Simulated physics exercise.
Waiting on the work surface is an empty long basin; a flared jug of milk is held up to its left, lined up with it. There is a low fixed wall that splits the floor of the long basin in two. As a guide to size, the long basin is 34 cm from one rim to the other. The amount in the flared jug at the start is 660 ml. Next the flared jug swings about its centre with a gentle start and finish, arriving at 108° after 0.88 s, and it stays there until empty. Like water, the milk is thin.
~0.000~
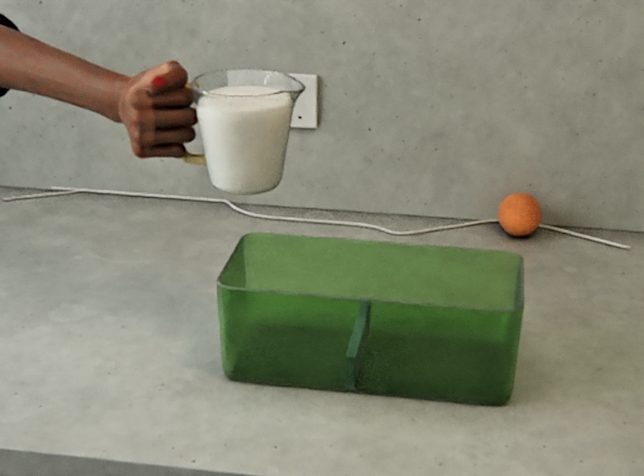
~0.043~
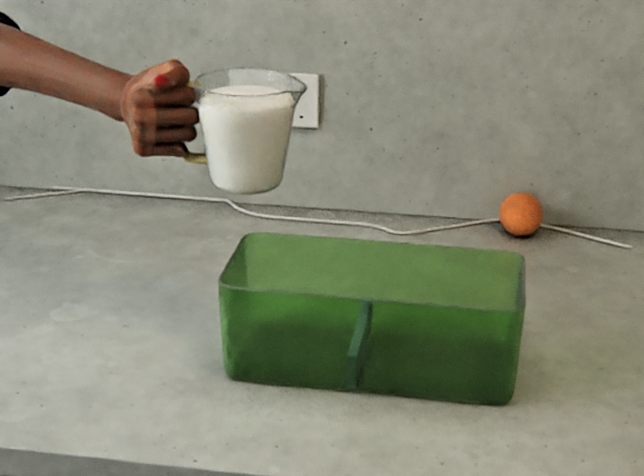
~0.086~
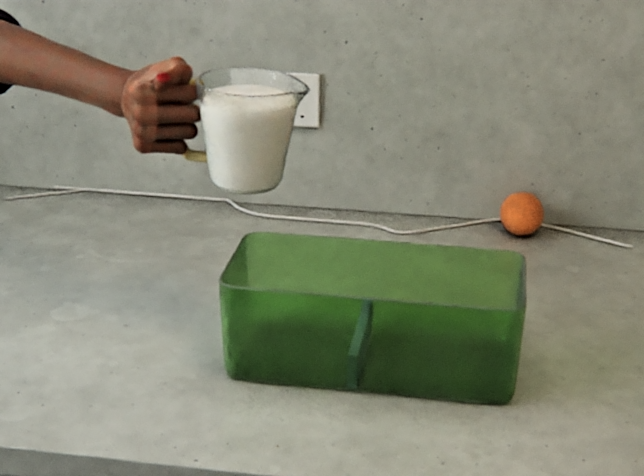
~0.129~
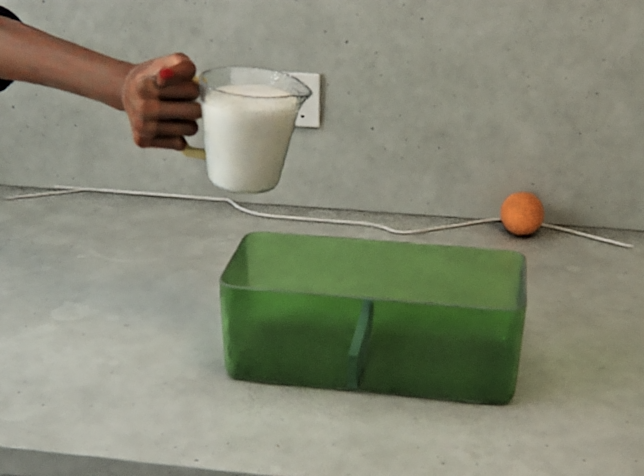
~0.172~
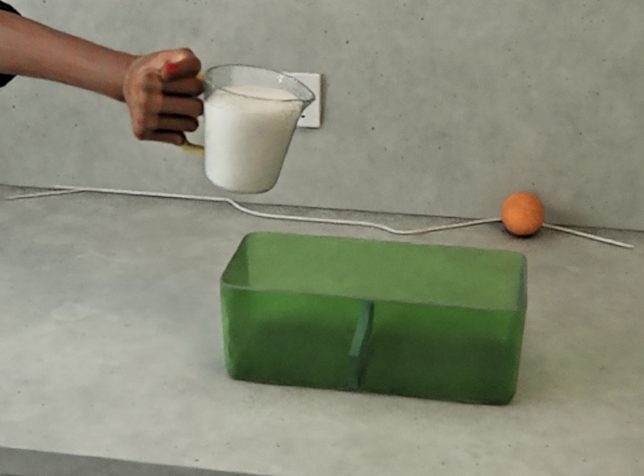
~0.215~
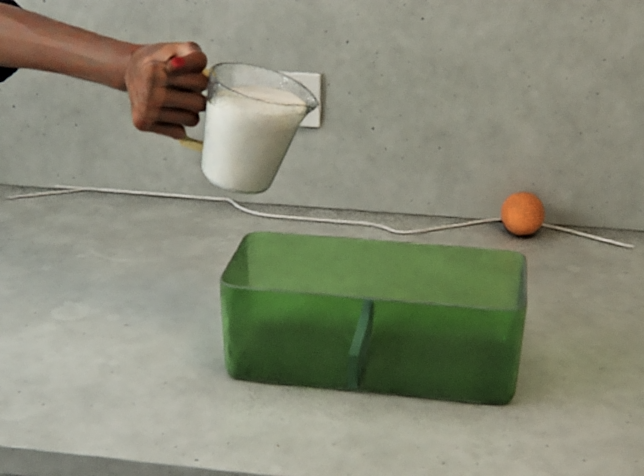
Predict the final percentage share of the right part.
Right part: About 62 %.
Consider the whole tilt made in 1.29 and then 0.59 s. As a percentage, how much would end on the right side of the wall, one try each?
75 in a hundred, followed by 45 in a hundred.
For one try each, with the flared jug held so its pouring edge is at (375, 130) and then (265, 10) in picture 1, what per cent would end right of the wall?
Roughly 95 per cent the first time and 30 per cent the second.
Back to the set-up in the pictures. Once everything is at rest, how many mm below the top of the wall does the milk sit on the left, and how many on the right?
For the left, around 30 mm; for the right, around 26 mm.
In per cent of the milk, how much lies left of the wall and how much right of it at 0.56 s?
Left roughly 0 per cent, right roughly 7.
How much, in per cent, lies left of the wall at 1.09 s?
That share comes to around 38 in a hundred.
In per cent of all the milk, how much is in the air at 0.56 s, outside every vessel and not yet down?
Share: Roughly 26 per cent.
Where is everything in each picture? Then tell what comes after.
The first frame shows tilt 0°; pouring edge (305, 87); surface from (200, 94) to (293, 100); the long basin's rim runs from (230, 259) to (522, 282); the wall's top is at (359, 328).
The second frame shows tilt 1°; pouring edge (307, 88); surface from (202, 94) to (295, 100).
The third frame shows tilt 3°; pouring edge (309, 89); surface from (204, 92) to (297, 101).
The fourth frame shows tilt 6°; pouring edge (312, 93); surface from (207, 92) to (299, 101).
The fifth frame shows tilt 10°; pouring edge (316, 98); surface from (209, 93) to (303, 103).
The sixth frame shows tilt 15°; pouring edge (319, 104); surface from (212, 95) to (308, 103).
After 0.56 s the tilt is 77° and 67 per cent is still to pour, 0 is left of the wall and 7 right of it.
After 0.82 s the tilt is 107° and 12 per cent is still to pour, 17 is left of the wall and 52 right of it.
After 1.09 s the tilt is 108° and 0 per cent is still to pour, 37 is left of the wall and 61 right of it.
After 1.38 s the tilt is 108° and 0 per cent is still to pour, 37 is left of the wall and 62 right of it.
In the end 38 per cent lies left of the wall, 62 right of it and 1 outside.
